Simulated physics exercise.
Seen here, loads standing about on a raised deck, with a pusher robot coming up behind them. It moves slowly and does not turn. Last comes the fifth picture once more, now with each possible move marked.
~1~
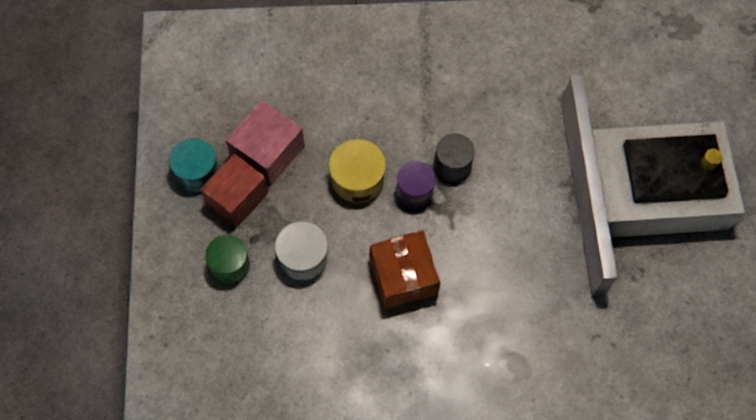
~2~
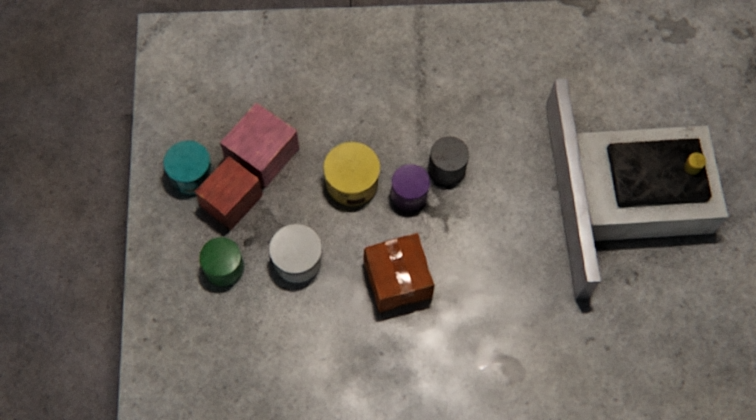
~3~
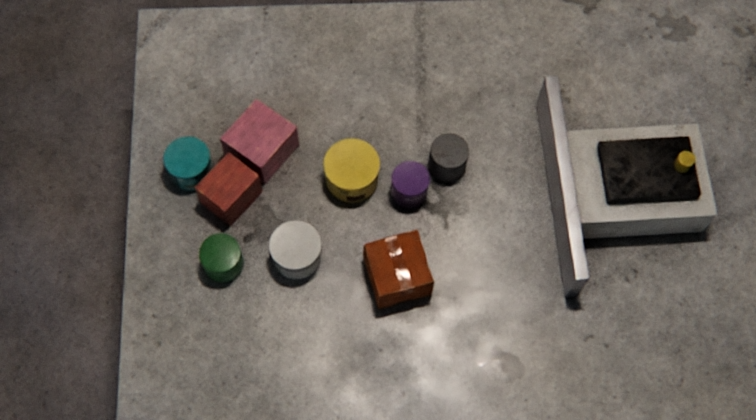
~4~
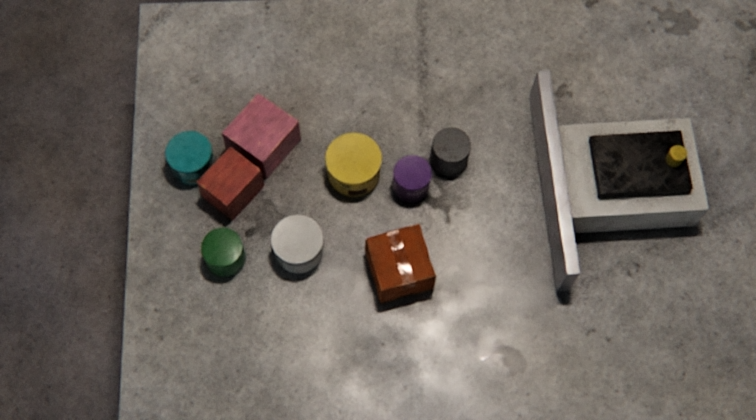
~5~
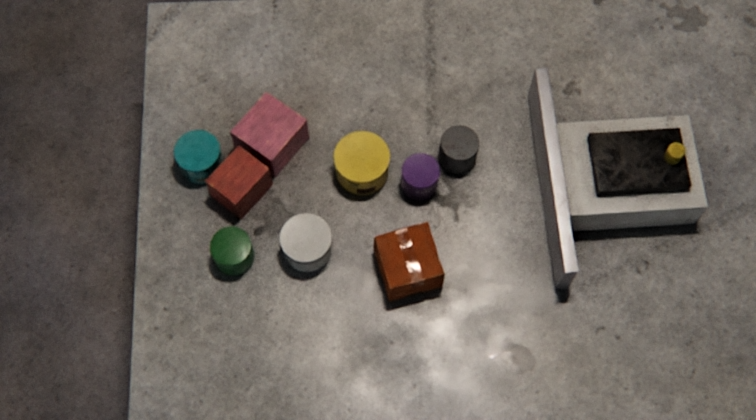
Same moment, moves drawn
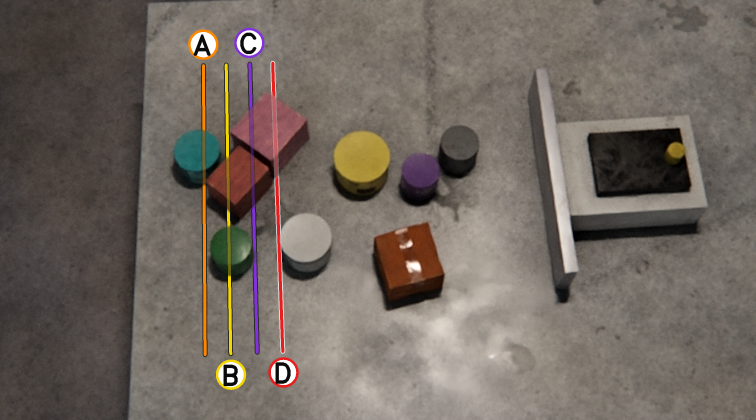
On a raised grey deck, a flat-fronted pusher robot edging slowly left towards a loose group of coloured canisters and boxes.
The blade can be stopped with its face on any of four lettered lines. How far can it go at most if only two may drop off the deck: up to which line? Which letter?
The farthest such stop is B.
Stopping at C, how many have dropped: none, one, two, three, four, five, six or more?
In all, one.
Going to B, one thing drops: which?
It is the green canister.
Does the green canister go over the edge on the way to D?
No.
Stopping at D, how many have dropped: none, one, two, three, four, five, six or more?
By then, none.
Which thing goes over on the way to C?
The green canister.
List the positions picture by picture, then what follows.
Grey canister (454, 158); pink crate (266, 143); turquoise pail (194, 165), in the first picture.
Robot (652, 171); orange box (399, 273), in the second picture.
Robot (641, 169); white pail (296, 251), in the third picture.
Robot (633, 164); green canister (223, 252), in the fourth picture.
Robot (632, 161); grey canister (459, 150); pink crate (271, 135); turquoise pail (199, 157), in the fifth picture.
On the marked copy, A at (204, 202); B at (228, 201); C at (253, 200); D at (277, 199).
Following B. Soon after the start, robot (514, 166); grey canister (406, 147); purple pail (410, 182).
Later, robot (396, 170); turquoise pail (186, 151); green canister (190, 256).
In the end, robot (304, 174); green canister over the edge; turquoise pail (147, 125); one fallen.
As for the rest, A drops four; C is within the limit but short; D is within the limit but short.
